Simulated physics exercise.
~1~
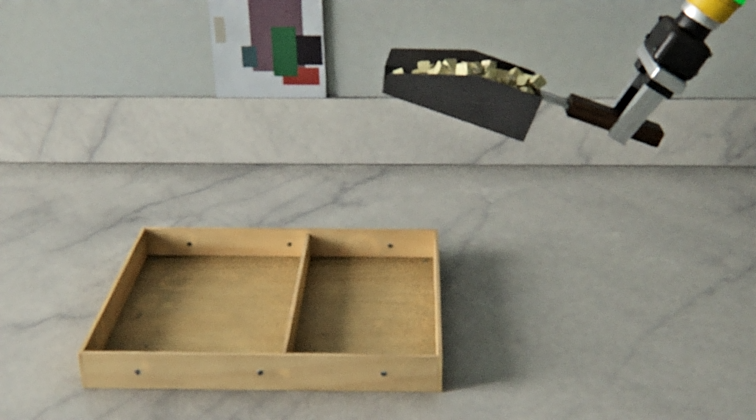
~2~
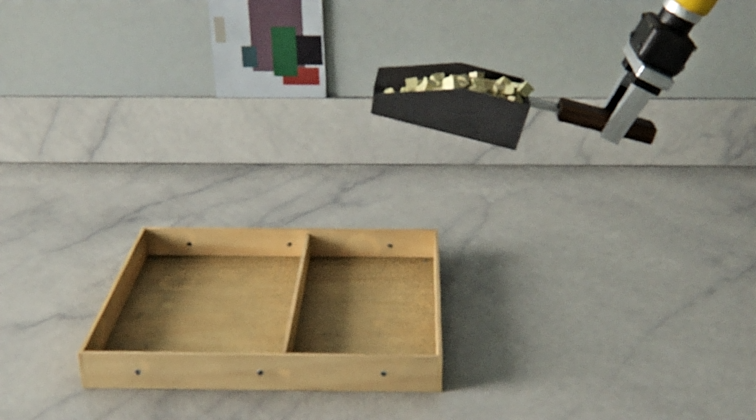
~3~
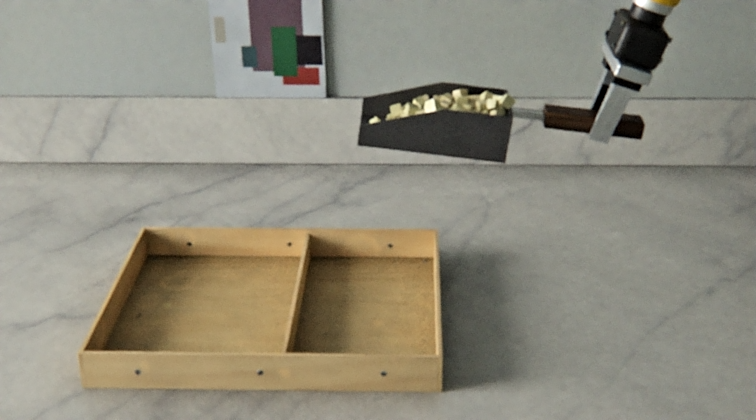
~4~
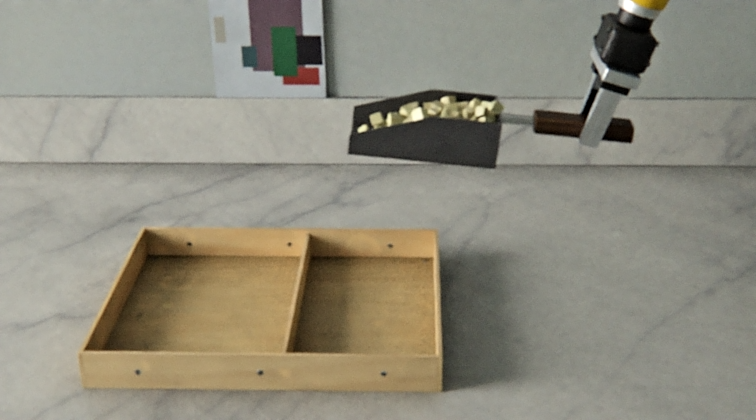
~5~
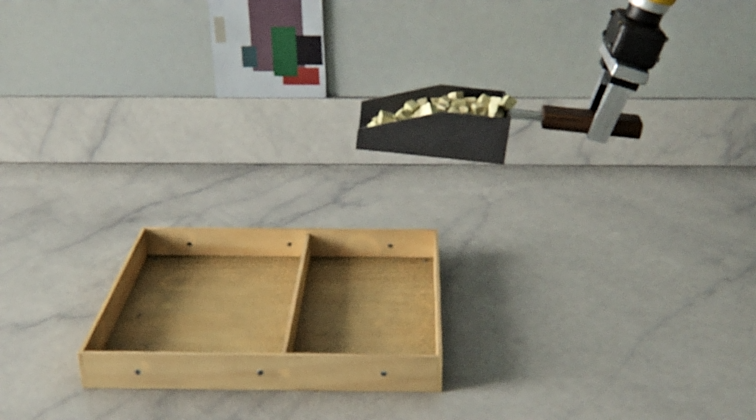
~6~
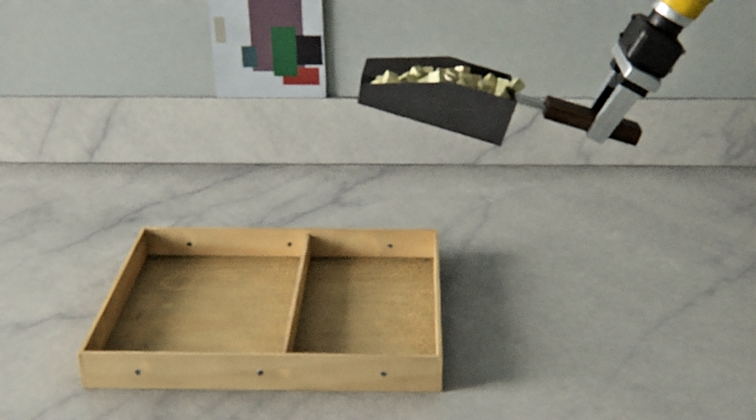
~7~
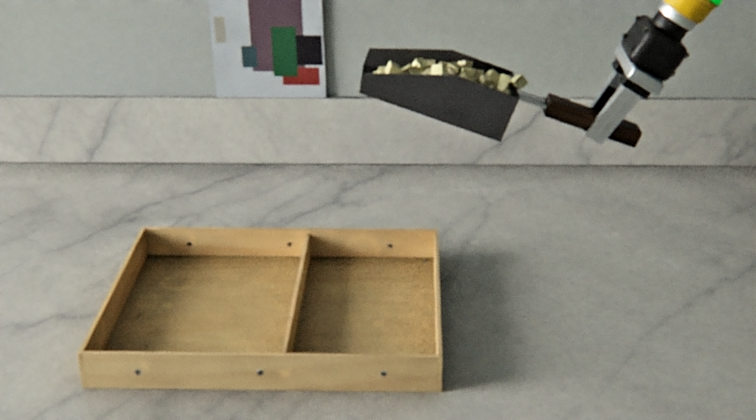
Above a marble counter where a divided wooden tray sat, a robot arm moved a dark scoop heaped with pale yellowish cubes left and down, levelling it, then raised it and tipped it back again, ending with the cubes still in the scoop.
